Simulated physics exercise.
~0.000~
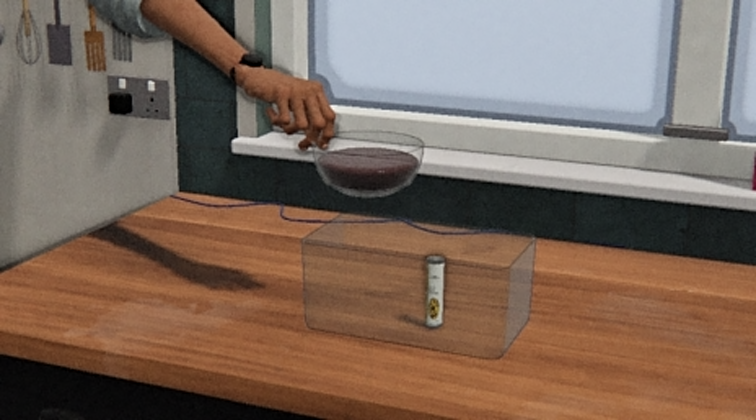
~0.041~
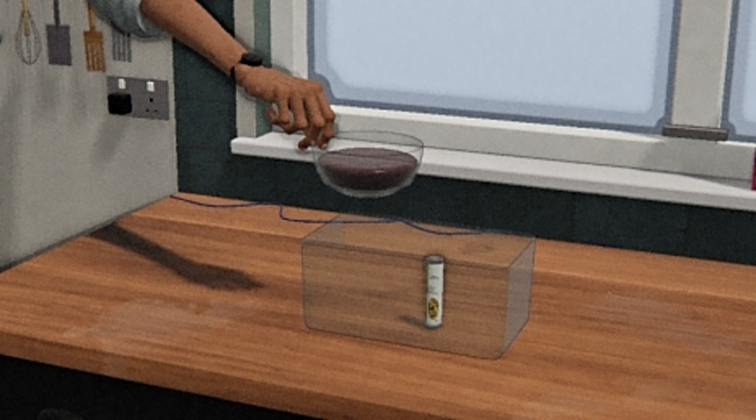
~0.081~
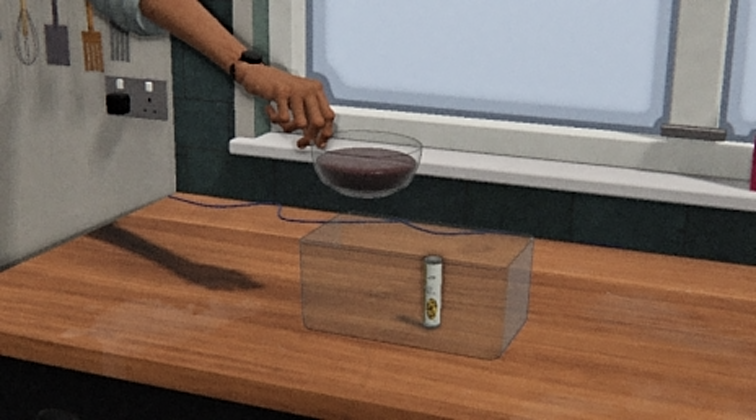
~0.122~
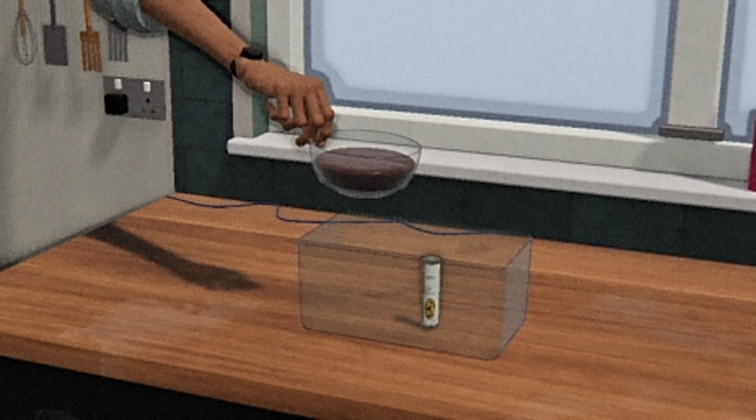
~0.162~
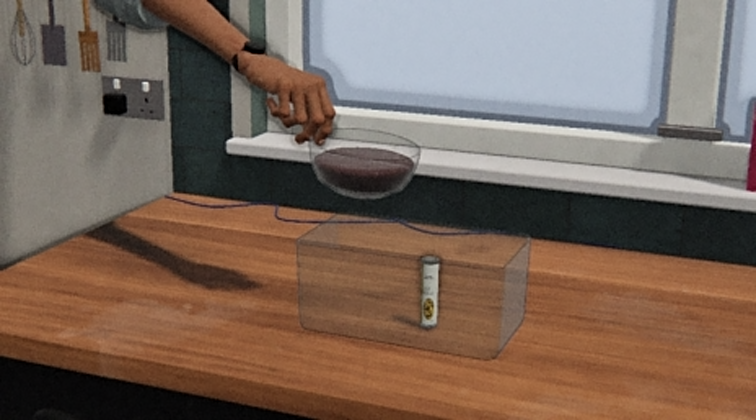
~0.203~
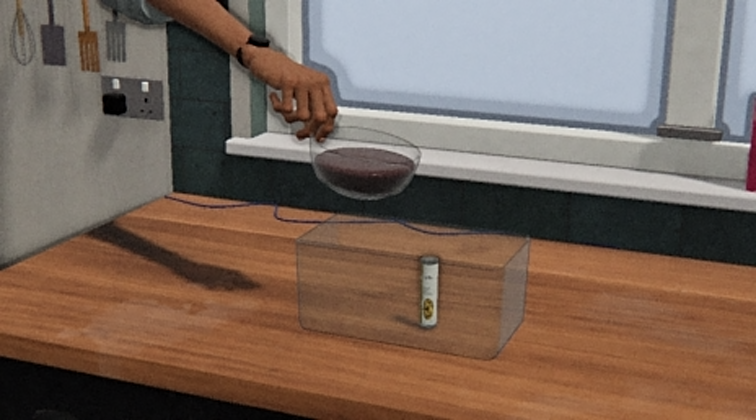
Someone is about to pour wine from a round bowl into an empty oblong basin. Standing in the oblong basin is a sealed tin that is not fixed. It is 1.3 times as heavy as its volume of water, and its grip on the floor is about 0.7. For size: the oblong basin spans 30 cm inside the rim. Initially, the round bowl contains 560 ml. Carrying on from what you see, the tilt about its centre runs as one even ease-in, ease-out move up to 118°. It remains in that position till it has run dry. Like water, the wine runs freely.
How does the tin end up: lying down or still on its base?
It ends up still on its base.
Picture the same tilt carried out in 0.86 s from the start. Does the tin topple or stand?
Result: Tin still standing.
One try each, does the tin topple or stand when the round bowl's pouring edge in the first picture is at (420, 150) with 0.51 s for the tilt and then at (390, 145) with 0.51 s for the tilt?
First it tips over; then it tips over.
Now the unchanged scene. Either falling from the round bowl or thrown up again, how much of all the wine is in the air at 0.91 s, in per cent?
Roughly 1 %.
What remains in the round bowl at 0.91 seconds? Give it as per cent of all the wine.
About 0 per cent.
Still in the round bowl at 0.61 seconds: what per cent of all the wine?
Around 42 in a hundred.
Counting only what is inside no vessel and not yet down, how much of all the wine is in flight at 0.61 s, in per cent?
Near 32 per cent of it all.
By 0.61 s the tilt is 72° and 41 per cent is still to pour; the tin stands where it began.
By 0.91 s the tilt is 112° and 0 per cent is still to pour; the tin stands where it began.
By 1.23 s the tilt is 118° and 0 per cent is still to pour; the tin stands where it began.
By 1.57 s the tilt is 118° and 0 per cent is still to pour; the tin stands where it began.
At rest the tin stands where it began.
